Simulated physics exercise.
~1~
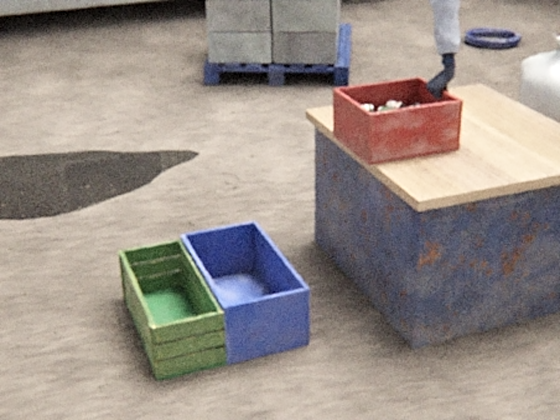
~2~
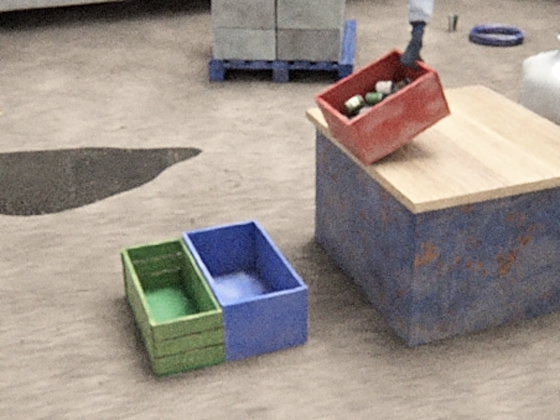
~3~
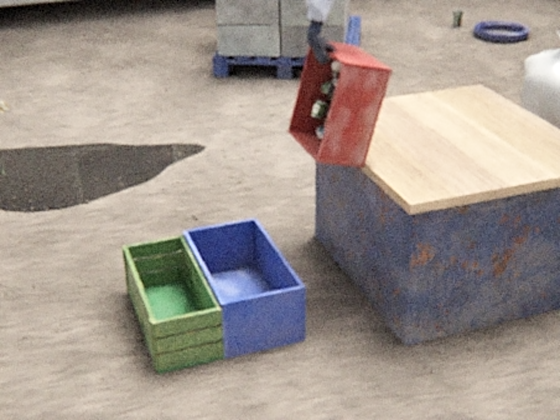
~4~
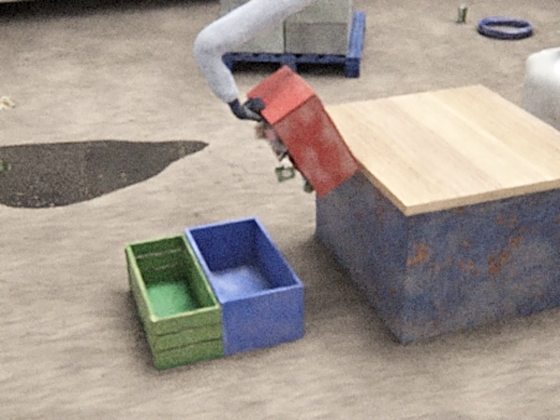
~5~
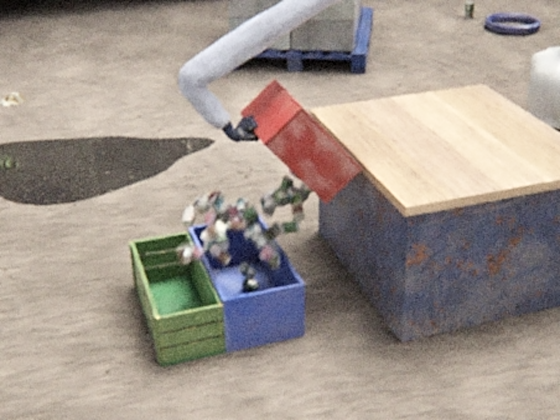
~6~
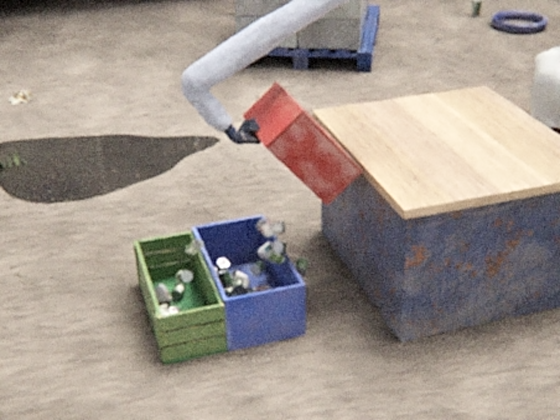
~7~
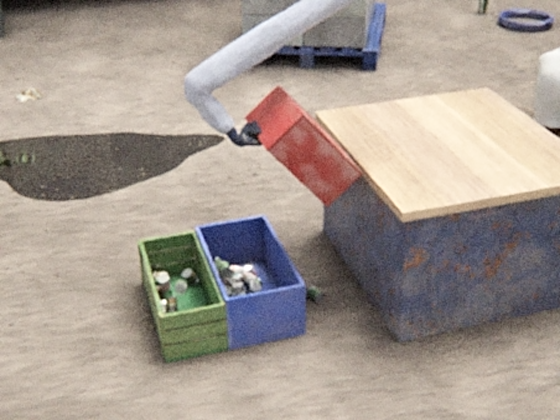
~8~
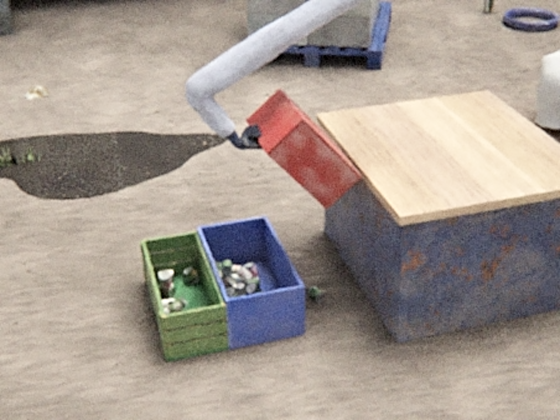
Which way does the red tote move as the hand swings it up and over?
The red tote moves to the left, going over the edge of the bench towards the boxes on the ground.
